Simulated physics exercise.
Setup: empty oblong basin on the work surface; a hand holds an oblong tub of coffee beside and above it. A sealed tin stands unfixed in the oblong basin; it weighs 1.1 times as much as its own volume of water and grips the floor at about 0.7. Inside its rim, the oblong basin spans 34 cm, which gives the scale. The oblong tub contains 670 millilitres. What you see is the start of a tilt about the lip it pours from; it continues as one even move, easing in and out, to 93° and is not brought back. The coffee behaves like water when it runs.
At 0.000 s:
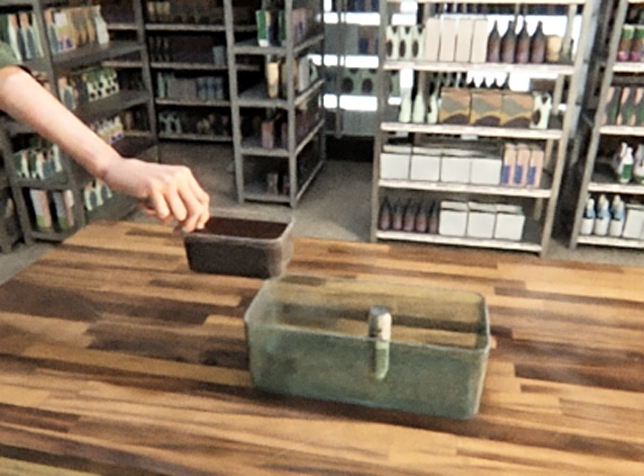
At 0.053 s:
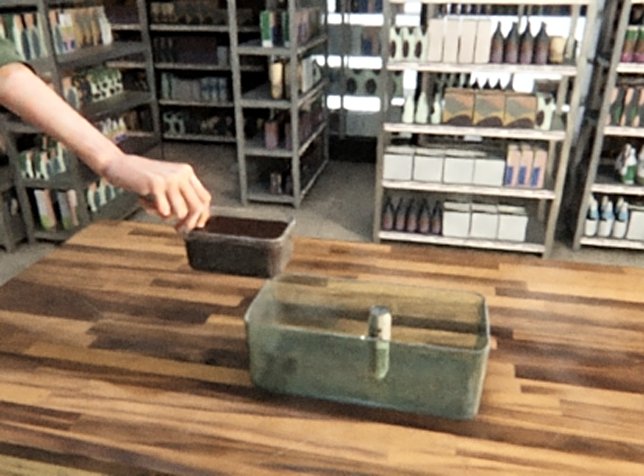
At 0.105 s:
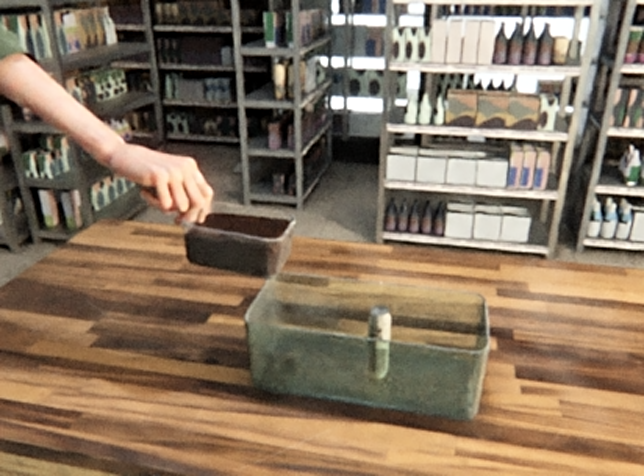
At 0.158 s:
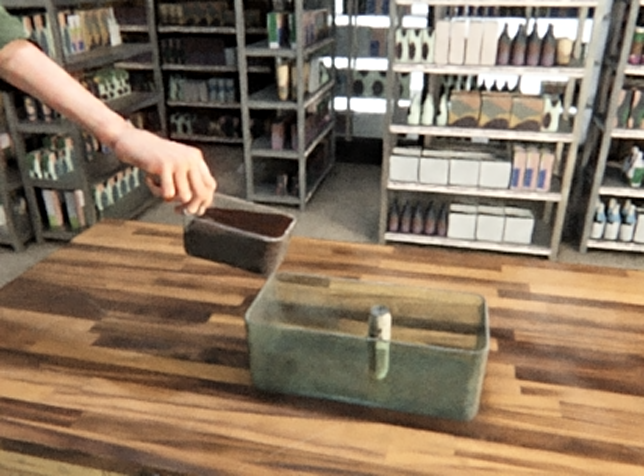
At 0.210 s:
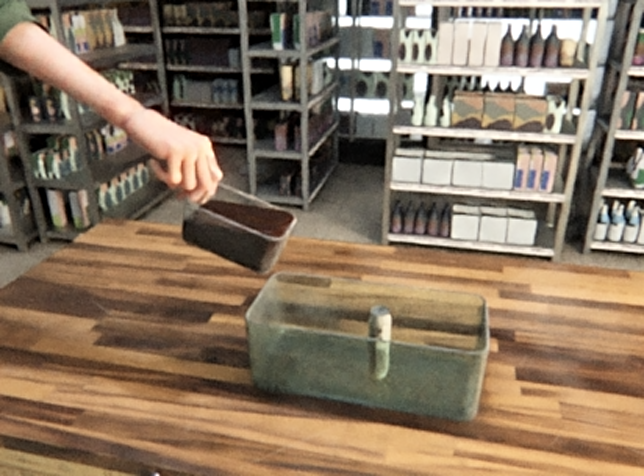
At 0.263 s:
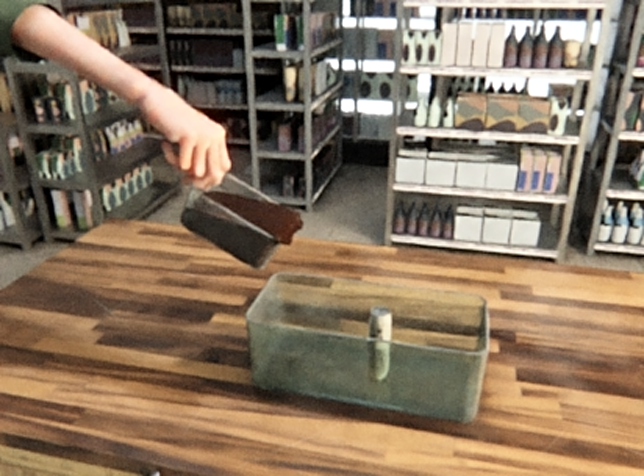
A hand lifted the far end of a small tub of dark liquid, tilting it steadily to the right toward a larger, greenish clear basin on a wooden table, and a little liquid reached over the lip.
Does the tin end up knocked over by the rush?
Yes.
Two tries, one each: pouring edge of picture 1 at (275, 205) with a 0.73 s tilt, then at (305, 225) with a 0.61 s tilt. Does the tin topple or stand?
First it topples; then it keeps standing.
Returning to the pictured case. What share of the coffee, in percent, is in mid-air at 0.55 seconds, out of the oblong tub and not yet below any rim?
My guess is roughly 52 %.
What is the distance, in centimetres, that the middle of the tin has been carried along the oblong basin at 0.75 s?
Near 2 cm.
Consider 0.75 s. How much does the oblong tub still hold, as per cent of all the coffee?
Around 5 in a hundred is still there.
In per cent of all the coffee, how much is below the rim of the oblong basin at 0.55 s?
About 16 per cent.
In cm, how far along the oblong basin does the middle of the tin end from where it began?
Shift of tin centre: Approx. 7.5 cm.
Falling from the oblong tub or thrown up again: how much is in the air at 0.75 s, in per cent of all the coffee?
Roughly 10 per cent.
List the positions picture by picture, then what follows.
It leans 0°; its right rim is at (288, 230); the coffee meets the walls at (195, 225) and (288, 233); the oblong basin's rim runs from (258, 296) to (487, 322); the tin's top is at (380, 313), in the first picture.
It leans 1°; its right rim is at (288, 230); the coffee meets the walls at (196, 224) and (288, 232), in the second picture.
It leans 5°; its right rim is at (289, 230); the coffee meets the walls at (197, 221) and (288, 229), in the third picture.
It leans 11°; its right rim is at (289, 230); the coffee meets the walls at (196, 216) and (289, 226), in the fourth picture.
It leans 19°; its right rim is at (289, 230); the coffee meets the walls at (196, 208) and (291, 224); 2 per cent is over the edge, in the fifth picture.
It leans 28°; its right rim is at (289, 230); the coffee meets the walls at (196, 198) and (291, 223); 5 per cent is over the edge, in the sixth picture.
Then, 0.55 s in, the tilt is 81° and 32 per cent is still to pour; the tin stands where it began.
Then, 0.75 s in, the tilt is 93° and 5 per cent is still to pour; the tin leans 16°.
Then, 0.97 s in, the tilt is 93° and 1 per cent is still to pour; the tin lies on its side.
Then, 1.21 s in, the tilt is 93° and 0 per cent is still to pour; the tin lies on its side.
Finally, the tin lies on its side.
